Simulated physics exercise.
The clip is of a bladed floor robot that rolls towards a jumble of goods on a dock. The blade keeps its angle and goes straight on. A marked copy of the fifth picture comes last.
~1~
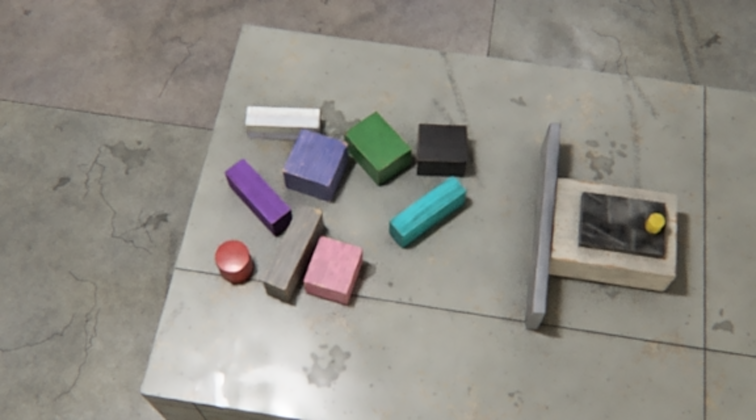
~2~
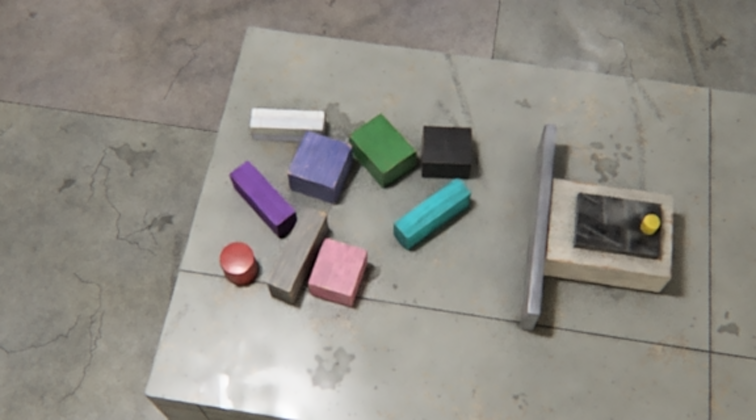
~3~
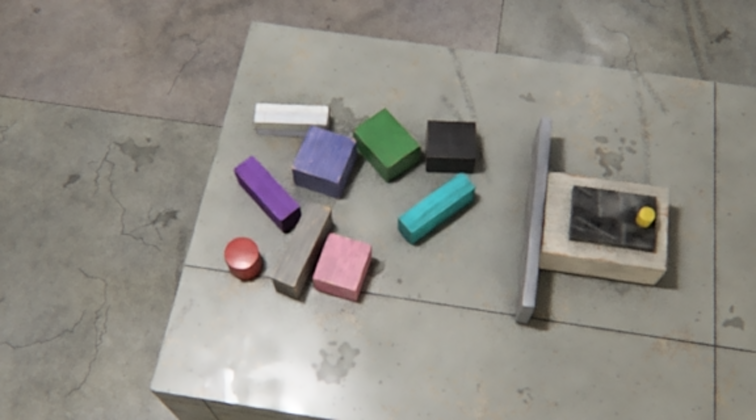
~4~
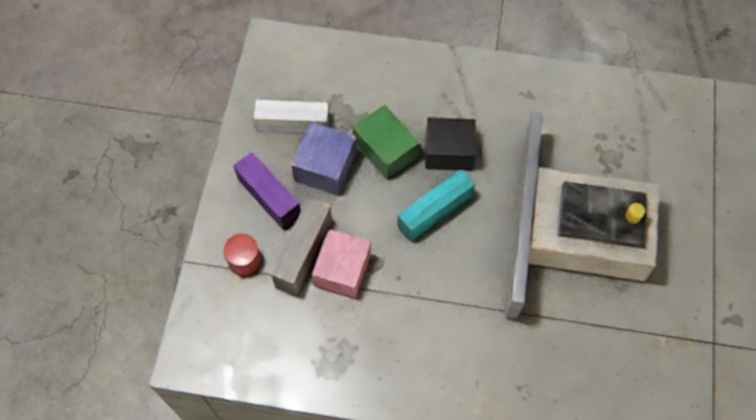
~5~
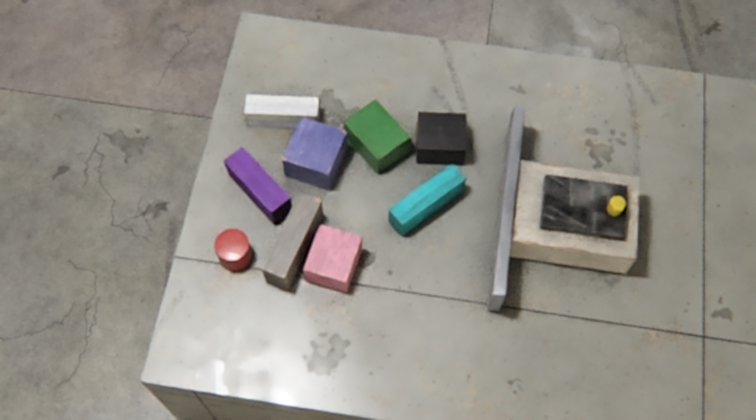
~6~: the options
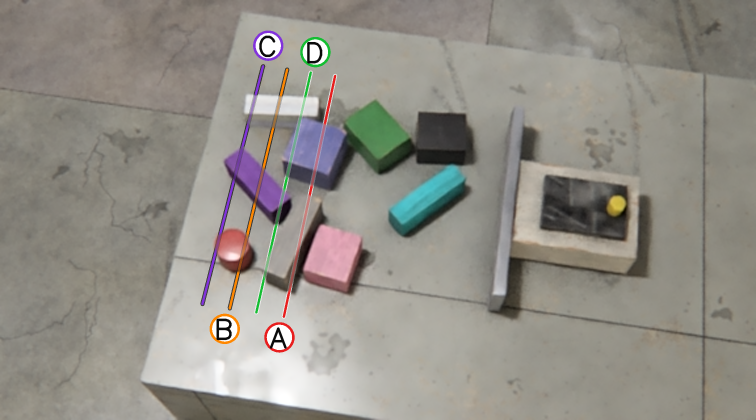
A bladed floor robot rolled slowly left across the dock, closing a little of the gap to a jumble of colourful crates, sticks and a red canister, which all stayed where they were.
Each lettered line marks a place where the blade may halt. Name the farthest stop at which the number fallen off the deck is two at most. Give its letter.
Line D.
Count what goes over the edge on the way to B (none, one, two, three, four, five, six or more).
By then, four.
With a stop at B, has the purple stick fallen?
By then, yes.
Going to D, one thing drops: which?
The white stick goes over.
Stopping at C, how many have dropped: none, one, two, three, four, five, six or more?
By then, six or more.
On the marked copy, A at (311, 189); B at (260, 181); C at (235, 178); D at (285, 185).
Taking D. A third of the way, robot (494, 193); blue crate (308, 155); green crate (351, 123).
Two thirds of the way, robot (412, 182); white stick (236, 105); purple stick (242, 180).
When it is over, robot (352, 173); white stick over the edge; purple stick (198, 177); one fallen.
As for the rest, A is within the limit but short; B drops four; C drops six.
